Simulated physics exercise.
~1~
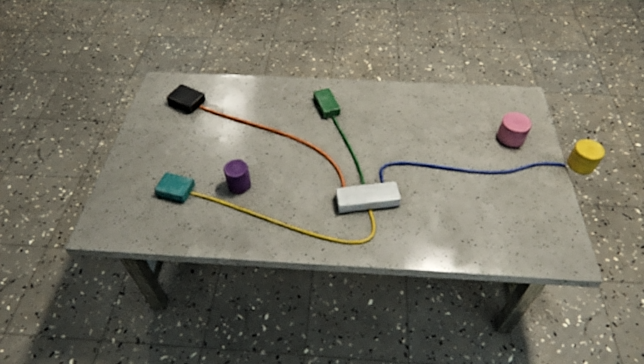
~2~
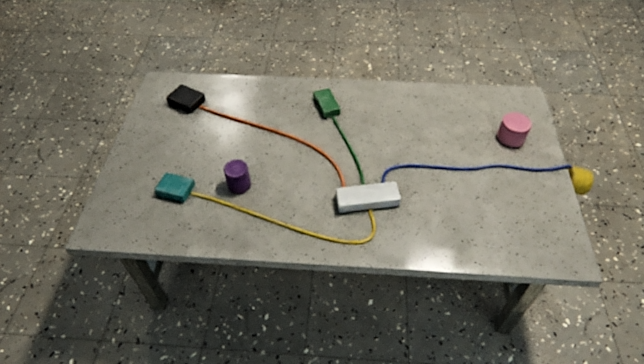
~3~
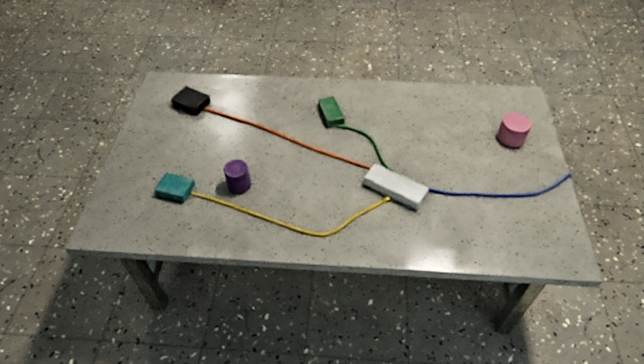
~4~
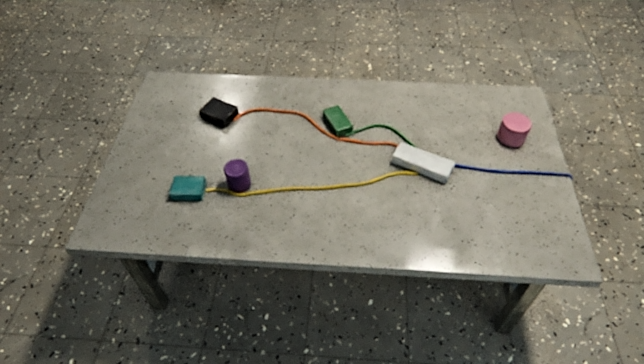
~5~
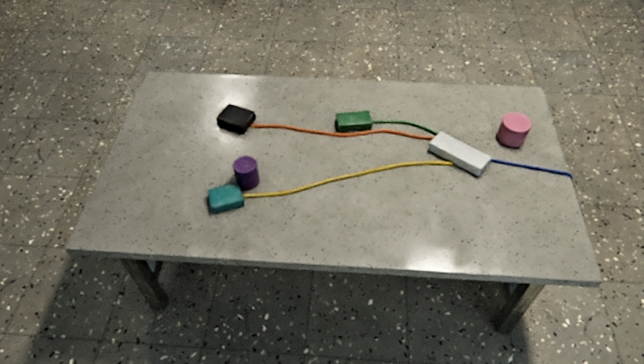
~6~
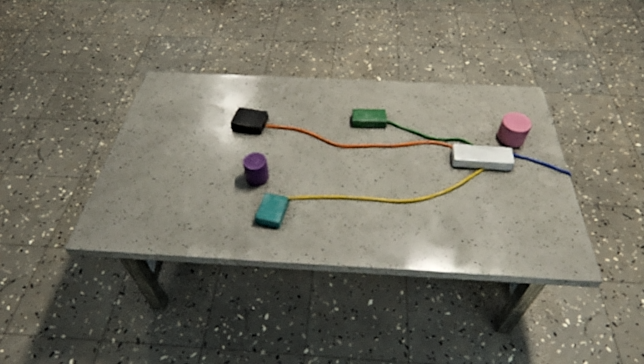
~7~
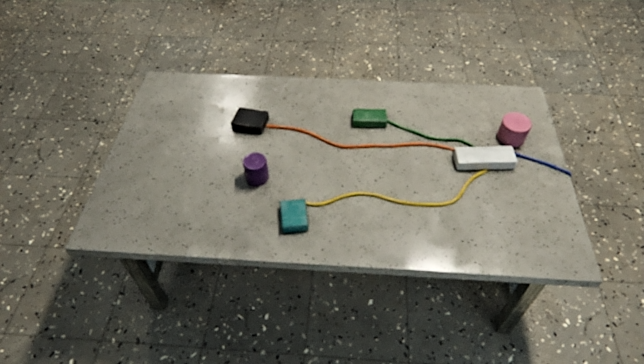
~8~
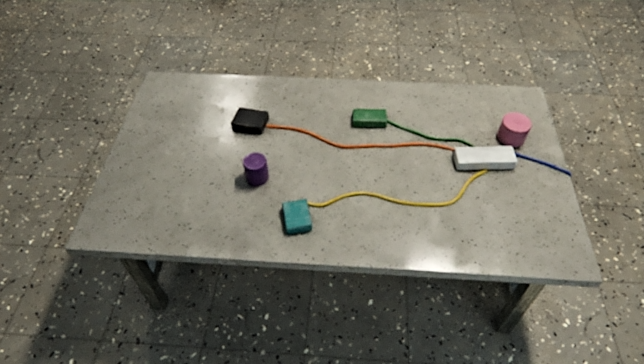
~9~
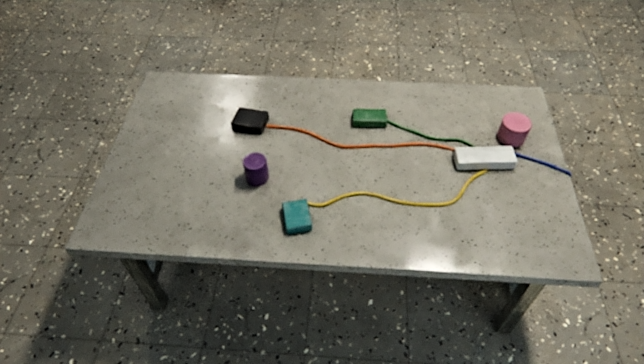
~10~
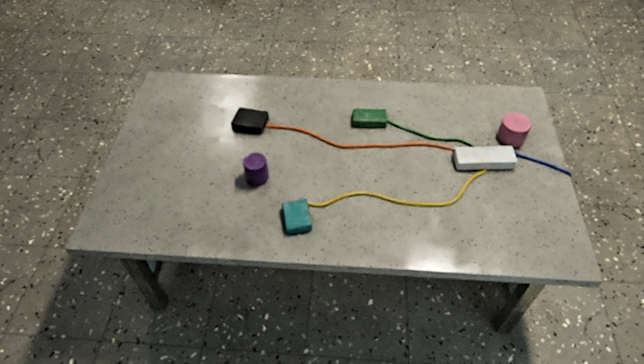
We see a yellow cylinder drop off a table's right edge, its blue cable pulling a white strip rightward, which drags the cabled black, green and teal blocks along until all stop on the tabletop, the strip beside the unmoved pink tub.
